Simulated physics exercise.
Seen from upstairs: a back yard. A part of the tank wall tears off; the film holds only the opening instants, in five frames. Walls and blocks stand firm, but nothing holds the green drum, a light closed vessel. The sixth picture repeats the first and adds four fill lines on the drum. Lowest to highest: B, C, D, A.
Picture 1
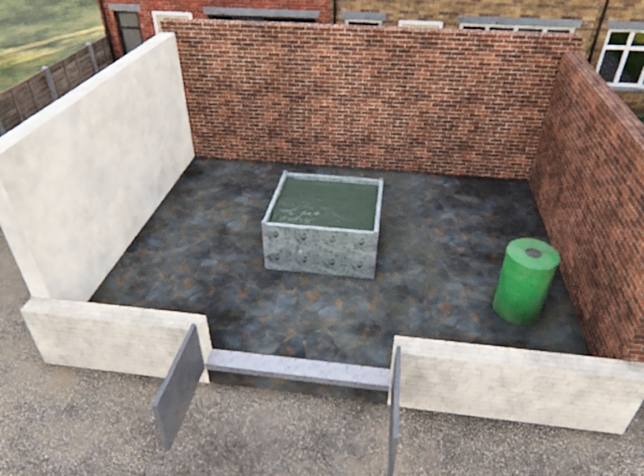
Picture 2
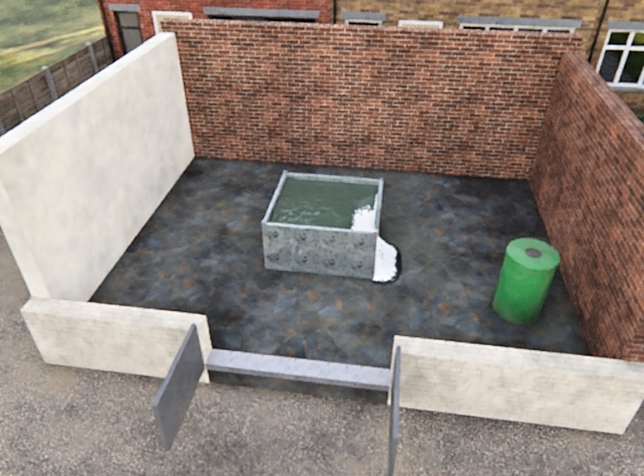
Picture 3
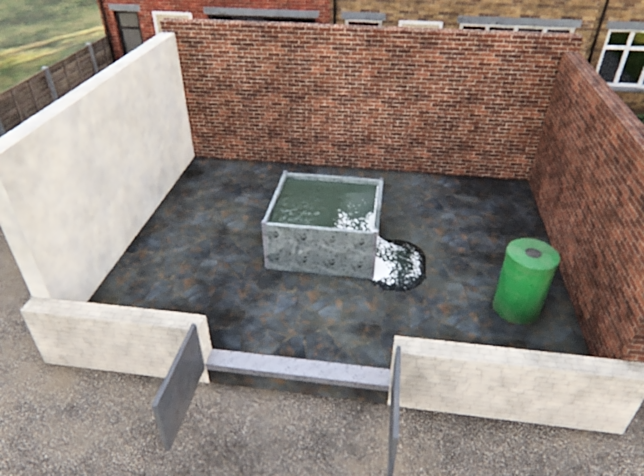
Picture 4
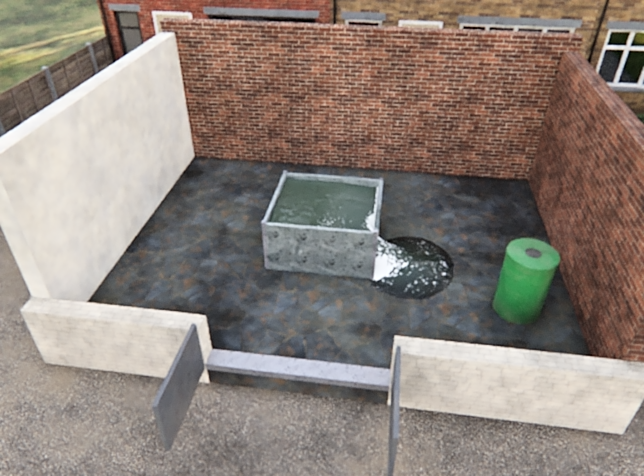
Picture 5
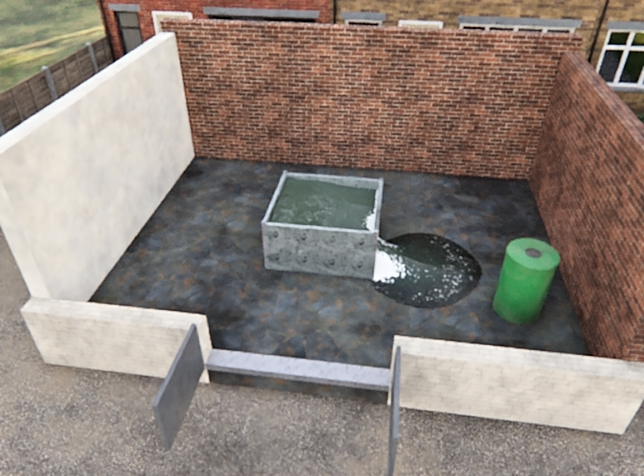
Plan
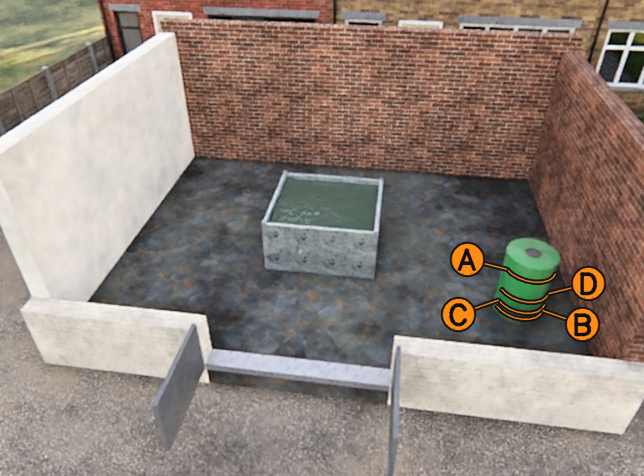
Back yard with brick walls, water pouring from the right side of a full tank and spreading across the ground towards a green drum.
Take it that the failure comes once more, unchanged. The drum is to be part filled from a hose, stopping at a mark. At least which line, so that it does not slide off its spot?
D will do.
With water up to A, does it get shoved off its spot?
No, not at all.
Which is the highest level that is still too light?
C it is.
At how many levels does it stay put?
Two.
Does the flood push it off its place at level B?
Yes.
In orange, A at (534, 282); B at (522, 319); C at (524, 313); D at (527, 302); from the bottom up B, C, D, A.
Choosing A, it does not move.
Choosing B, it is pushed about 3 times its own width away.
Choosing C, it is pushed about half its own width away.
Choosing D, it does not move.
